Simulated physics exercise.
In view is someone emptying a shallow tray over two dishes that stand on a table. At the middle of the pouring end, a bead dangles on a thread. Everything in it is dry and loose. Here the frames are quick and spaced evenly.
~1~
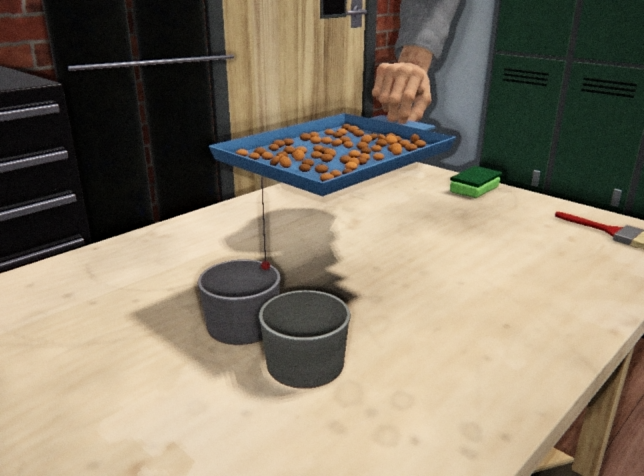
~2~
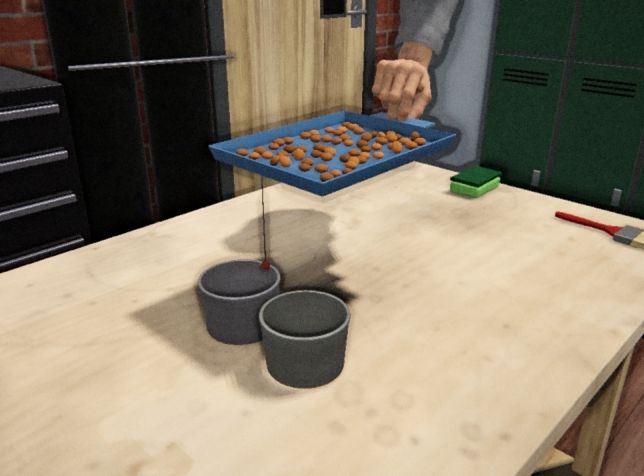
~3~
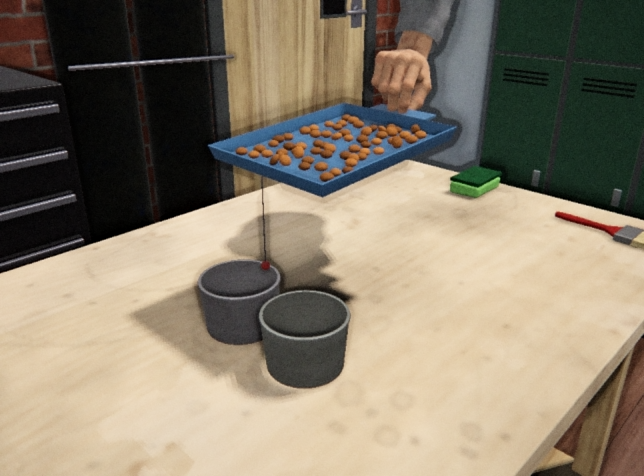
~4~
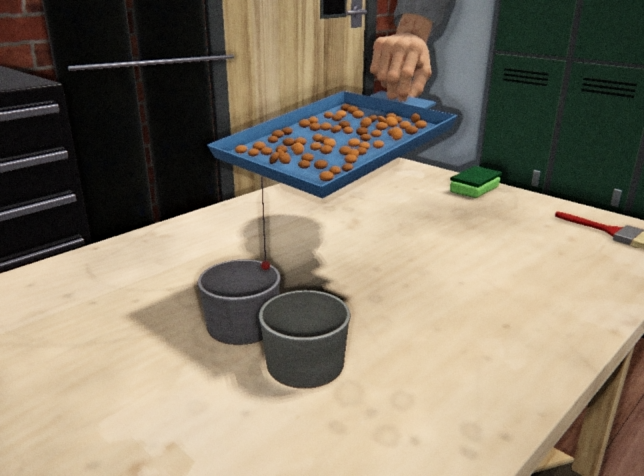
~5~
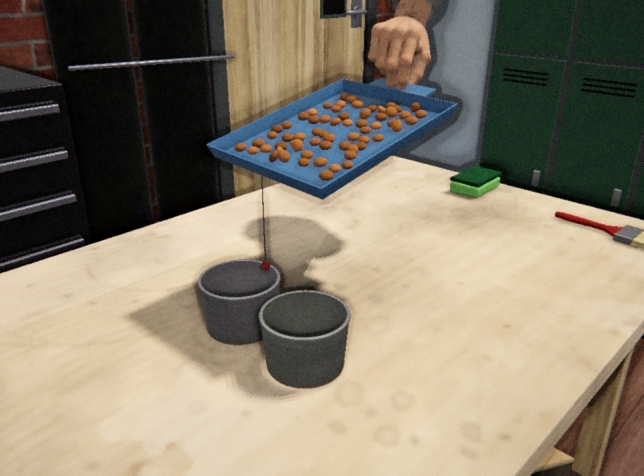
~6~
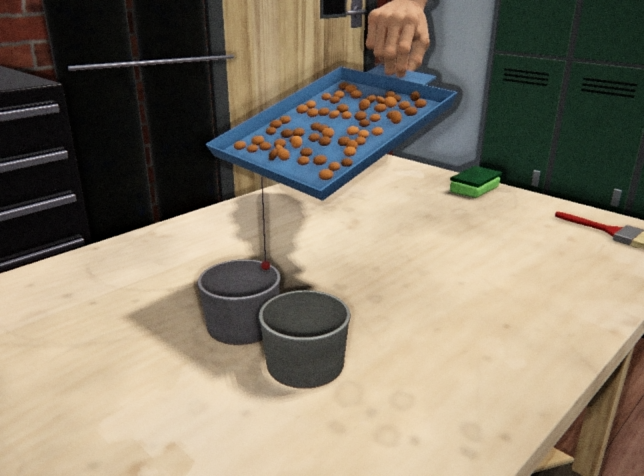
At first, a hand holds a shallow blue tray of small brown pieces nearly level above two dark dishes on a pale table. Then the hand rises slightly, lifting the tray's far end so it slopes gradually toward the dishes, while the pieces stay scattered across it and the dishes remain still.
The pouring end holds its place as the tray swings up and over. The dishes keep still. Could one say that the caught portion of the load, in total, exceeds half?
Well, most of the load lands in the dishes, as it turns out.
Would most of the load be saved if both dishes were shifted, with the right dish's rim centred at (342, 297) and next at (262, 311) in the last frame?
At place one a lesser share; at place two the greater share.
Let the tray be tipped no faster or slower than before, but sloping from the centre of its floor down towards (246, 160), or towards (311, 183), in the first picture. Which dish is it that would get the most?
The left-side dish first and The right-side dish second.
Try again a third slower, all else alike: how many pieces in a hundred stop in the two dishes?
It would come out near 70 per cent.
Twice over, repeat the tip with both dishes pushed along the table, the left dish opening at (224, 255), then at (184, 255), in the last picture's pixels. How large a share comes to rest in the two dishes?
10, then 40 %.
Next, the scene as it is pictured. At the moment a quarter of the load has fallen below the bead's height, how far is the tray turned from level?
Roughly 100 degrees of tilt.
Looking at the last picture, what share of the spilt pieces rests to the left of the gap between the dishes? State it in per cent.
Around 100 %.
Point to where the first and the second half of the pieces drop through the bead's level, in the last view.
It goes through near (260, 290) first, then near (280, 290).
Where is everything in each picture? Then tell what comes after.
In the first frame, corners of the pouring end at (215, 146) and (323, 180), level; middle of the load at (325, 151), bits of cat kibble; left dish at (209, 312); right dish at (273, 352); bead on its thread at (266, 265).
In the second frame, corners of the pouring end at (214, 146) and (322, 181), level; middle of the load at (325, 149).
In the third frame, corners of the pouring end at (214, 145) and (322, 182), tipped barely, lowest at the right corner; middle of the load at (325, 146).
In the fourth frame, corners of the pouring end at (213, 144) and (321, 183), tipped a little, lowest at the right corner; middle of the load at (325, 140).
In the fifth frame, corners of the pouring end at (212, 144) and (321, 185), tipped a little, lowest at the right corner; middle of the load at (324, 134).
In the sixth frame, corners of the pouring end at (211, 143) and (320, 187), tipped clearly, lowest at the right corner; middle of the load at (323, 129); left dish at (209, 312); right dish at (273, 352).
Soon after the last picture, tray tipped steeply; nearly all on the tray; a small part in the air.
A little later, tray tipped right over; about two thirds on the tray; about a quarter in the right dish; a small part in the left dish; a stray few outside both; a small part in the air.
Later still, tray tipped past a quarter turn; about half in the right dish; about a quarter in the left dish; about a quarter outside both.
At rest, tray tipped past a quarter turn; about half in the right dish; about a quarter in the left dish; about a quarter outside both.
